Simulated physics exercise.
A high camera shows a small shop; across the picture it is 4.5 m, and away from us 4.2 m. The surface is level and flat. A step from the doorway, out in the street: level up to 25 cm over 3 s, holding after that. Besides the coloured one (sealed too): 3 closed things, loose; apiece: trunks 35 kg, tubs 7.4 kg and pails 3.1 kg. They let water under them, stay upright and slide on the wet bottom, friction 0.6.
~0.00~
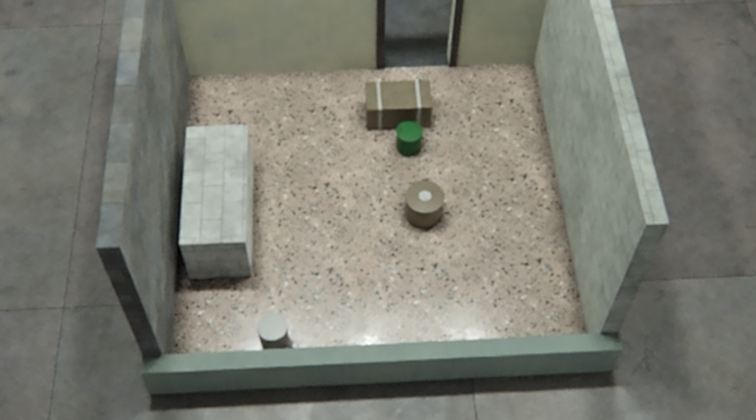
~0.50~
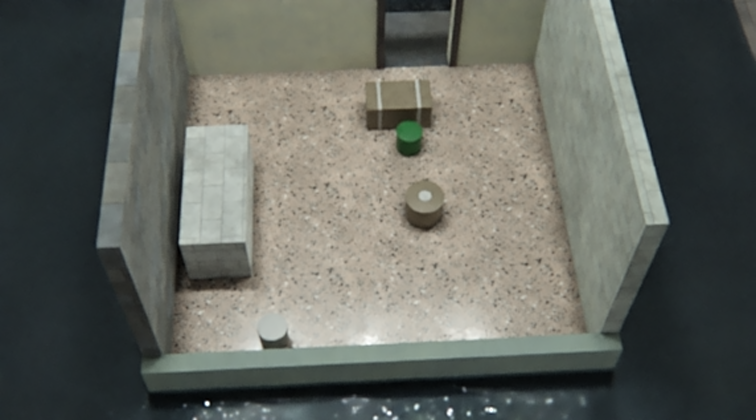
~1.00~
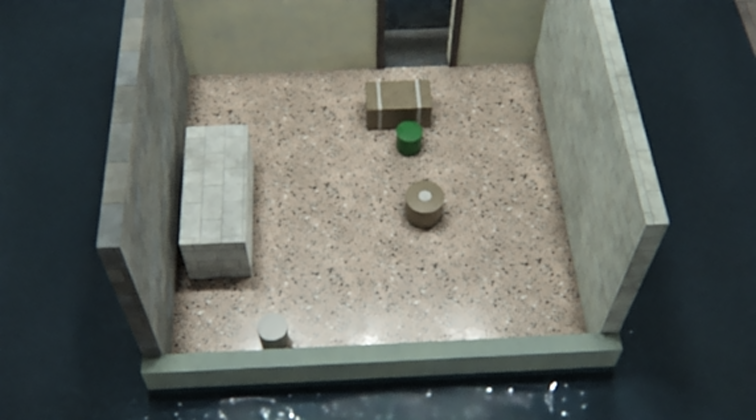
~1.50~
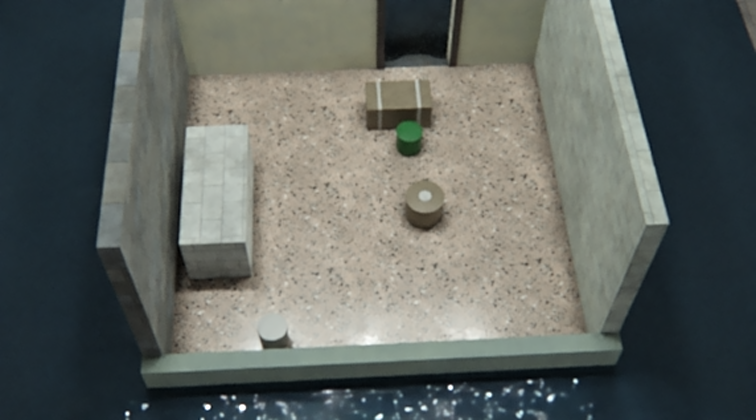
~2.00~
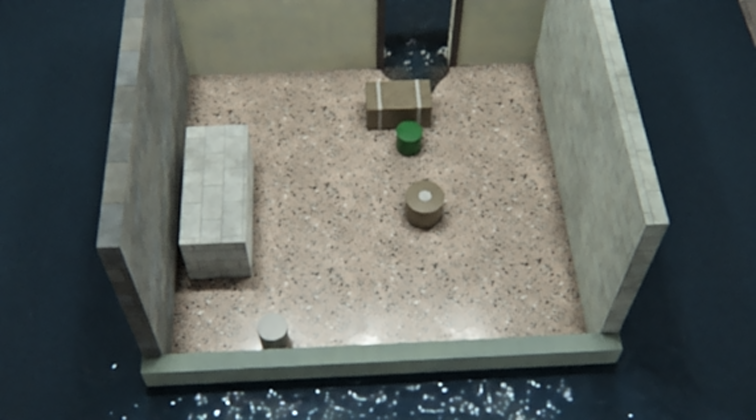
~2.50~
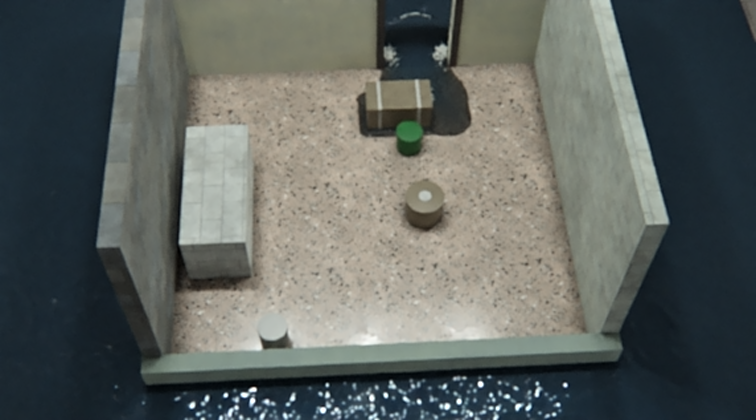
A small walled shop with a speckled pinkish floor is seen from high above, its doorway in the far wall. A pale block stands at left, a strapped brown box and a green pail near the doorway, a round brown tub near the middle, and a whitish pail at the front left. Dark water covers the ground outside, then enters through the doorway and spreads around the box, while the objects and camera stay still.
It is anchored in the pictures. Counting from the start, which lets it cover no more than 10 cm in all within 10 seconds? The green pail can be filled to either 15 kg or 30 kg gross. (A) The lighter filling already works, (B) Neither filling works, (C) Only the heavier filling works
Only the heavier filling works (C).
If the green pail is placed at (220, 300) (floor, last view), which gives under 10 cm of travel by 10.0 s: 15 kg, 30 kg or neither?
Result: Both pass.
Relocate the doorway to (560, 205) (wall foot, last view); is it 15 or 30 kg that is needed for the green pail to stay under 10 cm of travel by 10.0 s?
Then the smaller load will do.
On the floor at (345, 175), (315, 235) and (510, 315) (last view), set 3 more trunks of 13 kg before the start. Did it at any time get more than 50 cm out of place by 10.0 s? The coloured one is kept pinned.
Taking them in order, the first is inside the line, the second inside the line and the third beyond the line.
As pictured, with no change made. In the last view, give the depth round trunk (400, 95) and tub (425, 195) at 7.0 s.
About 7 and 1 cm.
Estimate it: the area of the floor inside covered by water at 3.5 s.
Some 4.5 m2.
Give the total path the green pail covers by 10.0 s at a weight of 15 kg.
Some 20 centimetres of travel in total.
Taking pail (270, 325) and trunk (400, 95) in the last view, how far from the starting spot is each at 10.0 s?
Net displacement, in order: 80 cm; 20 cm.
After 3.5 s the green pail would be 7 cm from its start with 15 kg and 1 cm from its start with 30 kg; 0 cm of water round it then.
After 4.5 s the green pail would be 24 cm from its start with 15 kg and 3 cm from its start with 30 kg; 7 cm of water round it then.
After 7.0 s the green pail would be 24 cm from its start with 15 kg and 3 cm from its start with 30 kg; 0 cm of water round it then.
After 10.0 s the green pail would be 24 cm from its start with 15 kg and 3 cm from its start with 30 kg; 2 cm of water round it then.
